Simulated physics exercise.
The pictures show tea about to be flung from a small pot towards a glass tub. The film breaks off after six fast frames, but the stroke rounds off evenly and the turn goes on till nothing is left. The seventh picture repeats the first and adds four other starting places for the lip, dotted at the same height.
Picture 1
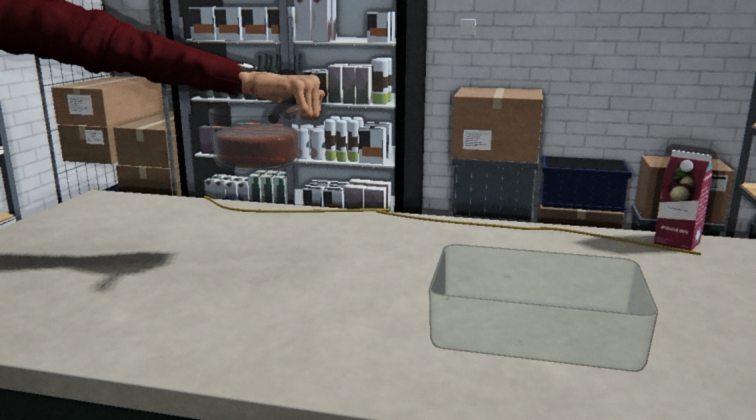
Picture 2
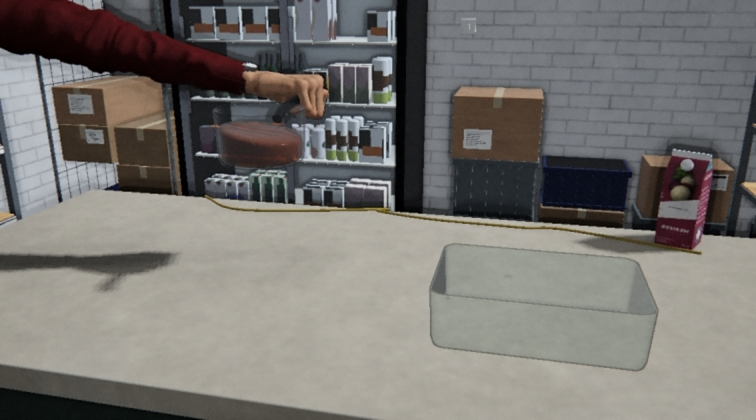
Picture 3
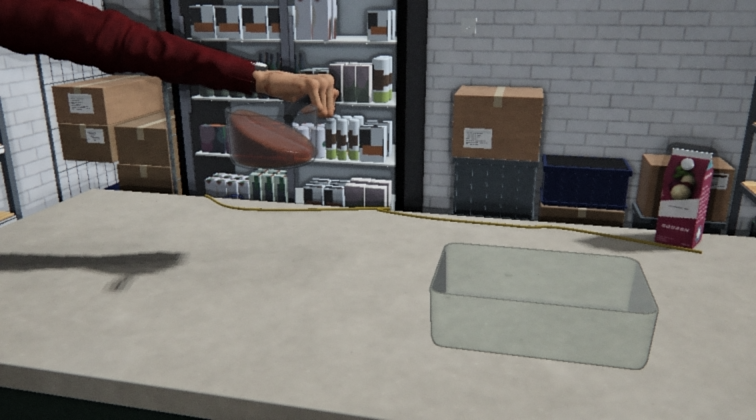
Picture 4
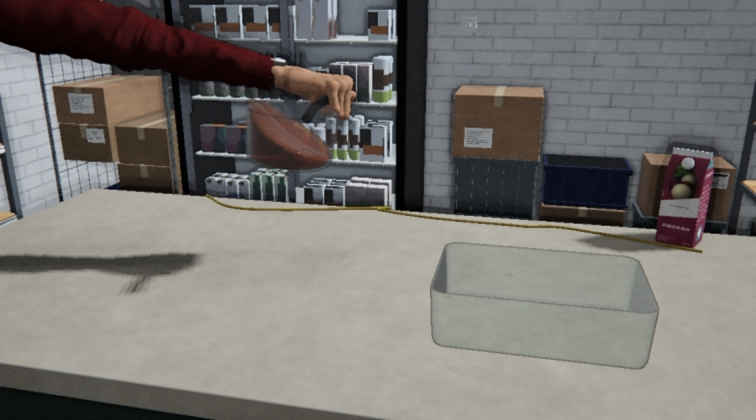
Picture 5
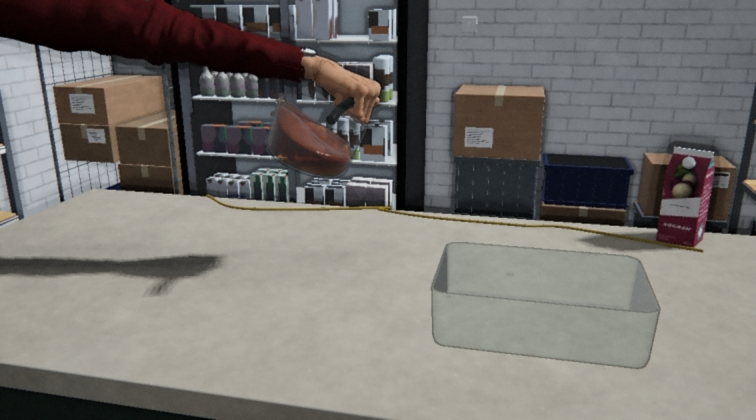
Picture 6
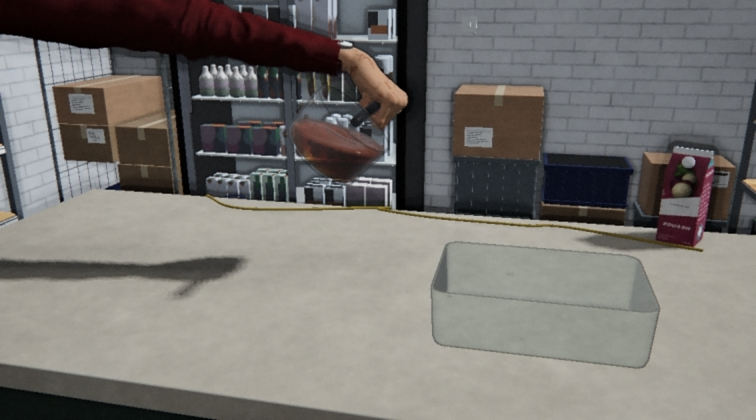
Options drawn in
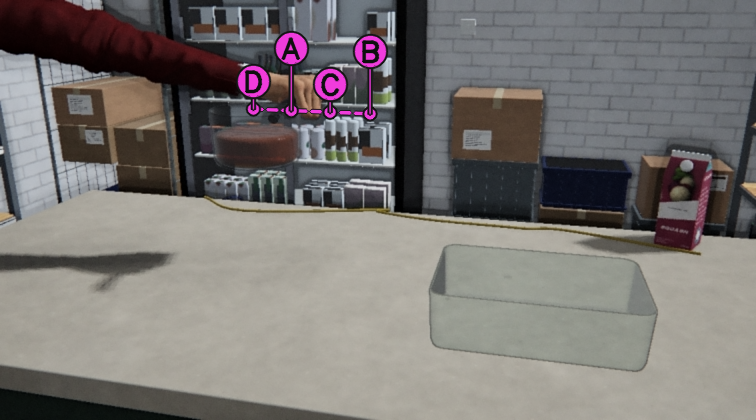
An arm in a dark red sleeve reaches in from the upper left, holding a small see-through pot of reddish-brown tea above a pale counter, viewed from the front in a storeroom. A clear tub sits right of centre, with a magenta carton behind it, and shelves and cardboard boxes beyond. The hand carries the pot rightward, the tea sloshing inside as the pot tilts, while the camera stays still.
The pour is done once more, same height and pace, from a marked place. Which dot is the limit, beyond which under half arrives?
Choose D.
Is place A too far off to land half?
No, not at all.
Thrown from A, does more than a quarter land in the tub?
Yes, it does.
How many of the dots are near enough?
All of them.
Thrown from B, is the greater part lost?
No, that is safe.
In magenta, A at (291, 110); B at (370, 113); C at (330, 112); D at (253, 109).
For place A, about 70 % lands in the tub, 9 % falls short and 21 % goes beside or beyond.
For place B, about 77 % lands in the tub, 13 % falls short and 10 % goes beside or beyond.
For place C, about 66 % lands in the tub, 7 % falls short and 27 % goes beside or beyond.
For place D, about 63 % lands in the tub, 23 % falls short and 14 % goes beside or beyond.
